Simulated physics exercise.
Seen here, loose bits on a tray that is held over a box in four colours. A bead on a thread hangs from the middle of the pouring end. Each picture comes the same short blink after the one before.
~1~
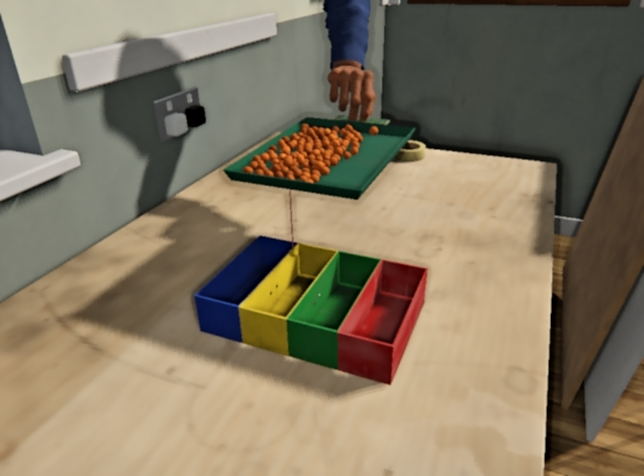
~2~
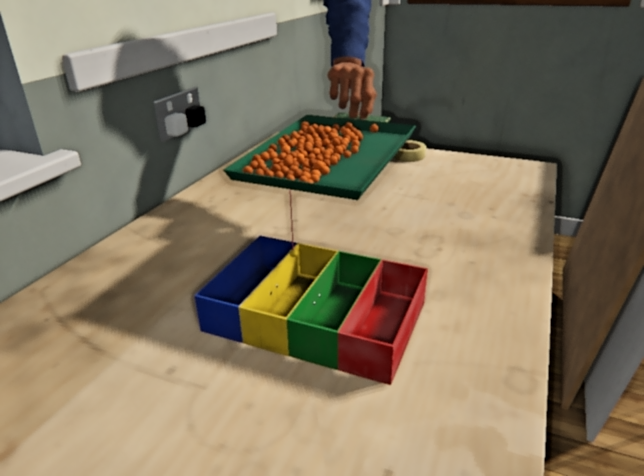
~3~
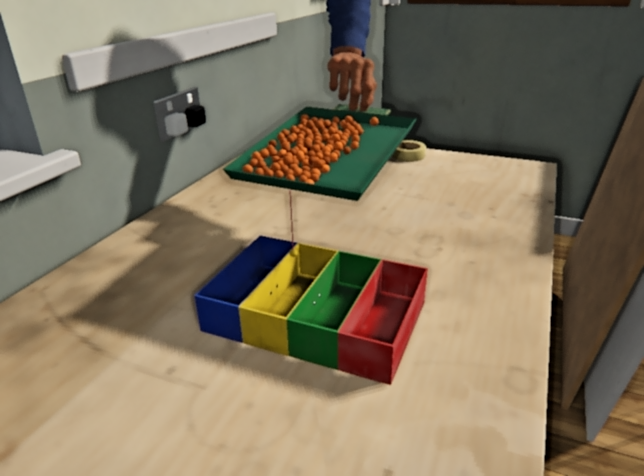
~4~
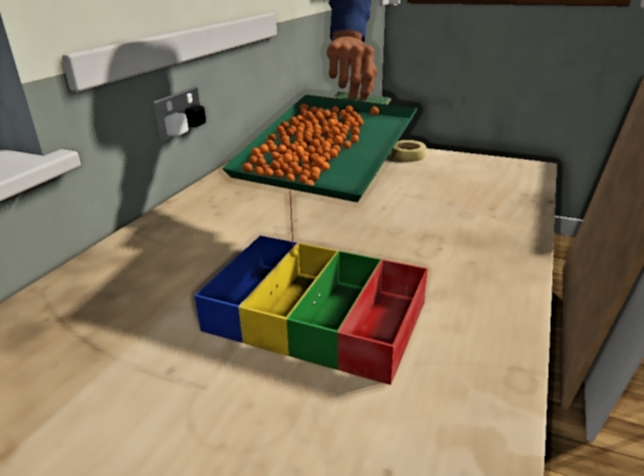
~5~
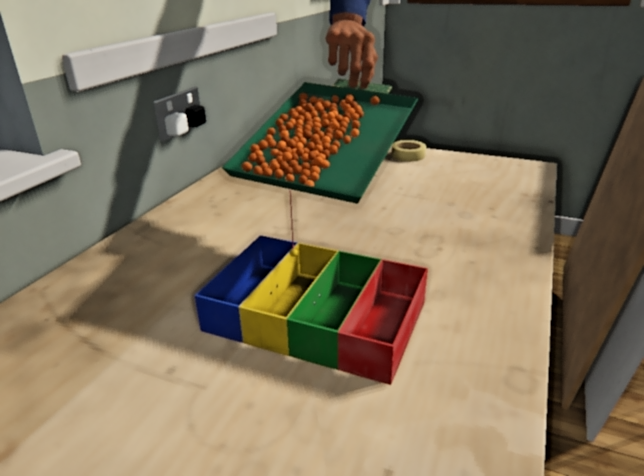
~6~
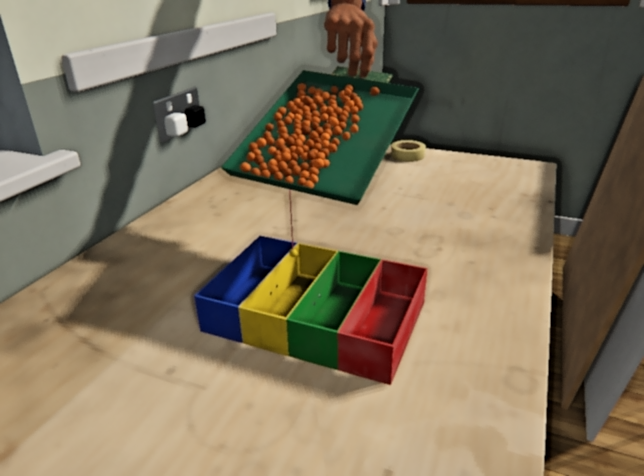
A green tray heaped with small orange pieces slowly tilts as a hand in a blue sleeve rises behind it, lifting its far end while its near right corner dips slightly. Below sits an open box with blue, yellow, green and red cells, left to right, under a hanging thread. The fixed, raised view shows a pale wooden tabletop beside a grey-green wall with a socket.
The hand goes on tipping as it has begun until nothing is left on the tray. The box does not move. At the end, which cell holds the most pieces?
Most goes to the green cell.
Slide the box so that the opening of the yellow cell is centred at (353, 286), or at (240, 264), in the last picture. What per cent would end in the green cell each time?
In turn 10 and 20 in a hundred.
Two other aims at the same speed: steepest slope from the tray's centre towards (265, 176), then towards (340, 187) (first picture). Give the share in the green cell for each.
Near 0 % and 60 %.
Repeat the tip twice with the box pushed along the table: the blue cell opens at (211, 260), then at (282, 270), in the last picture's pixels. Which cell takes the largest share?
In turn: The red cell; the yellow cell.
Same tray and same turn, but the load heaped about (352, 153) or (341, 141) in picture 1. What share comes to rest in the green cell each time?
In turn 50 and 50 in a hundred.
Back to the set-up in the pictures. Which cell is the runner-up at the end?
In second place: That yellow cell.
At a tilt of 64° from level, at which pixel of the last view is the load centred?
Near (316, 193).
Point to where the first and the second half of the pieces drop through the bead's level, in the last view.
Early half (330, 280), late half (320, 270).
Soon after the last picture, tray tipped steeply; about two thirds on the tray; a small part in the green cell; a small part in the red cell; a small part in the yellow cell; a stray few in the blue cell; a small part falling or outside the box.
A little later, tray tipped past a quarter turn; about half in the green cell; about a quarter in the yellow cell; a small part in the red cell; a small part in the blue cell.
Later still, tray tipped past a quarter turn; about half in the green cell; about a quarter in the yellow cell; a small part in the red cell; a small part in the blue cell.
At rest, tray tipped past a quarter turn; about half in the green cell; about a quarter in the yellow cell; a small part in the red cell; a small part in the blue cell.
